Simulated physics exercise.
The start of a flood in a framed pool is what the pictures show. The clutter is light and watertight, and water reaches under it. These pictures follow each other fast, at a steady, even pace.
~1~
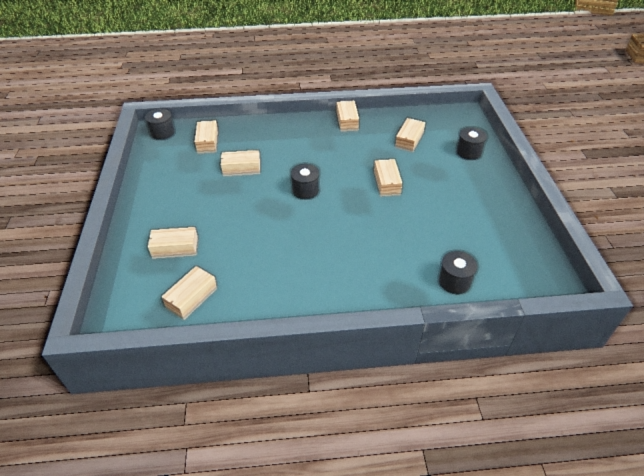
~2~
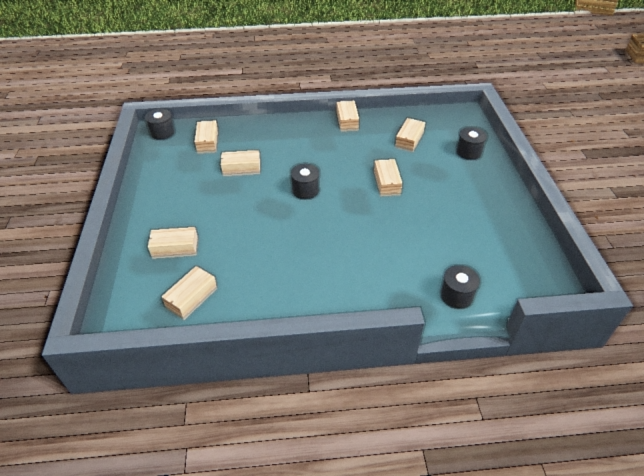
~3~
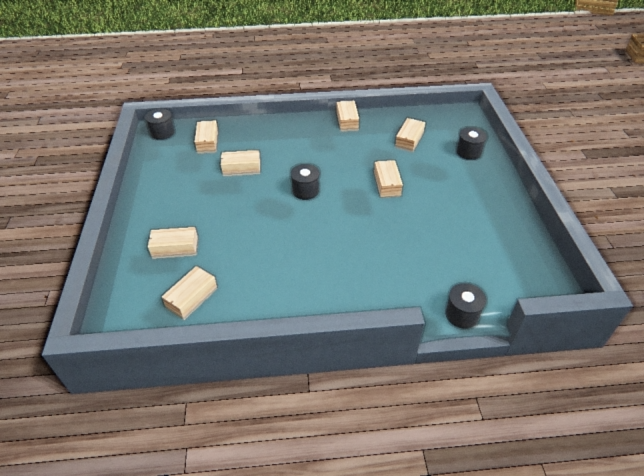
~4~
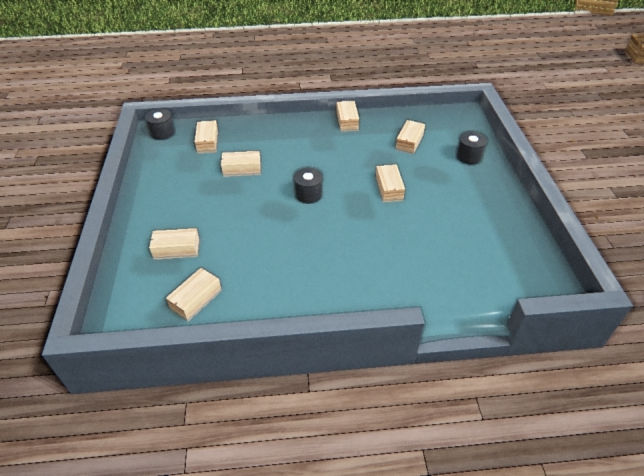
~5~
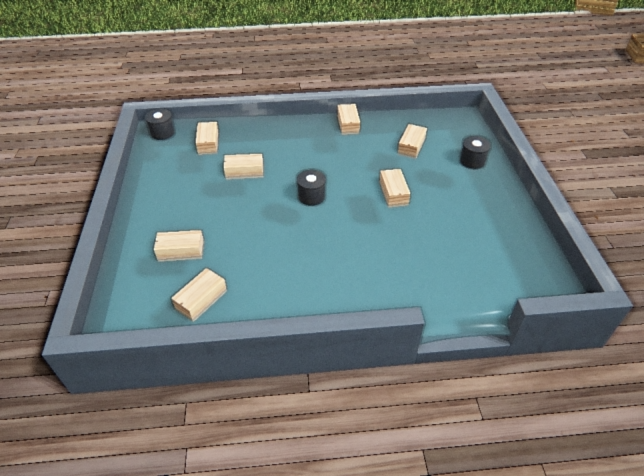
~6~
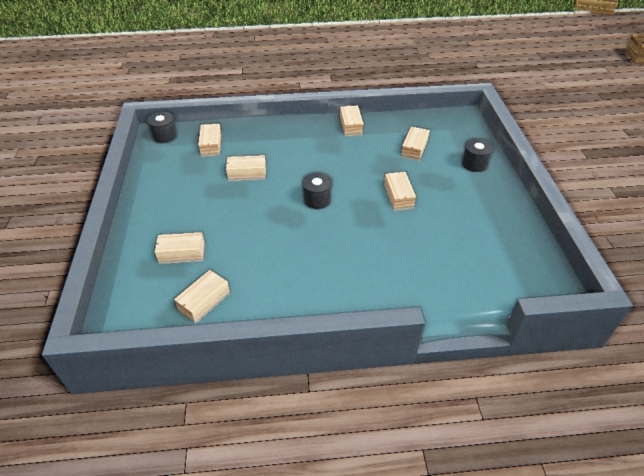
A shallow grey-framed pool of blue-green water sits on brown wooden decking, seen from above at an angle by a still camera, with grass along the top edge. Seven pale wooden blocks and four black tubs with white-dotted tops float across it. A gap opens in the front wall at right, the nearest tub slides into it and disappears, and the others drift slightly toward the front and right.
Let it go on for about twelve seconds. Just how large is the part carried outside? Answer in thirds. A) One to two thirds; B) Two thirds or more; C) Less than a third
The answer is C.
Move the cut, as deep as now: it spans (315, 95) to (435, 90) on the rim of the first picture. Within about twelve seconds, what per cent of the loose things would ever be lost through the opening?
About 60 %.
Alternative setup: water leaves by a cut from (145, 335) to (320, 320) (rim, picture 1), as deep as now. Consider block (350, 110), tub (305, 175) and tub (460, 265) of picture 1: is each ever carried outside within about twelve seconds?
In the order given: Retained, flushed out, flushed out.
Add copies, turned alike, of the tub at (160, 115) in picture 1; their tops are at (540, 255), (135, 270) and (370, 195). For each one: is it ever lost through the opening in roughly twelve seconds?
First escapes, second doesn't escape, third escapes.
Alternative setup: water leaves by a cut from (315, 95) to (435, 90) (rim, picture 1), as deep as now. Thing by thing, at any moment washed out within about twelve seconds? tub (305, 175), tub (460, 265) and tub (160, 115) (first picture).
Lost, retained and retained.
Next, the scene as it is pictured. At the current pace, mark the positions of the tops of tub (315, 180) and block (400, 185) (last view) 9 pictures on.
Approximately (336, 199) for one, (418, 212) for the other.
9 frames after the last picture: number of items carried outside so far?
It comes to 1.
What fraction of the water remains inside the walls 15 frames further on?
That comes to roughly 76 parts in a hundred.
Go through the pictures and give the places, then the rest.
A block at (388, 172) floats; a tub at (473, 135), afloat; 0 of 11 have shifted, in the first frame.
A block at (388, 172) floats; a tub at (473, 135) floats; 1 of 11 have shifted, in the second frame.
A block at (388, 173), afloat; a tub at (473, 135), afloat; 1 of 11 have shifted, in the third frame.
A block at (390, 178), afloat, close to its start; a tub at (473, 139), afloat, close to its start; 2 of 11 have shifted, in the fourth frame.
A block at (395, 182), afloat, close to its start; a tub at (477, 144) floats, close to its start; 6 of 11 have shifted, in the fifth frame.
A block at (400, 185) floats, close to its start; a tub at (479, 147) floats, close to its start; 8 of 11 have shifted, in the sixth frame.
A moment on, 1 of 11 are out; 10 afloat.
Next, 1 of 11 are out; 10 afloat.
Later, 1 of 11 are out; 10 afloat.
In the end, 2 of 11 are out; 9 afloat.
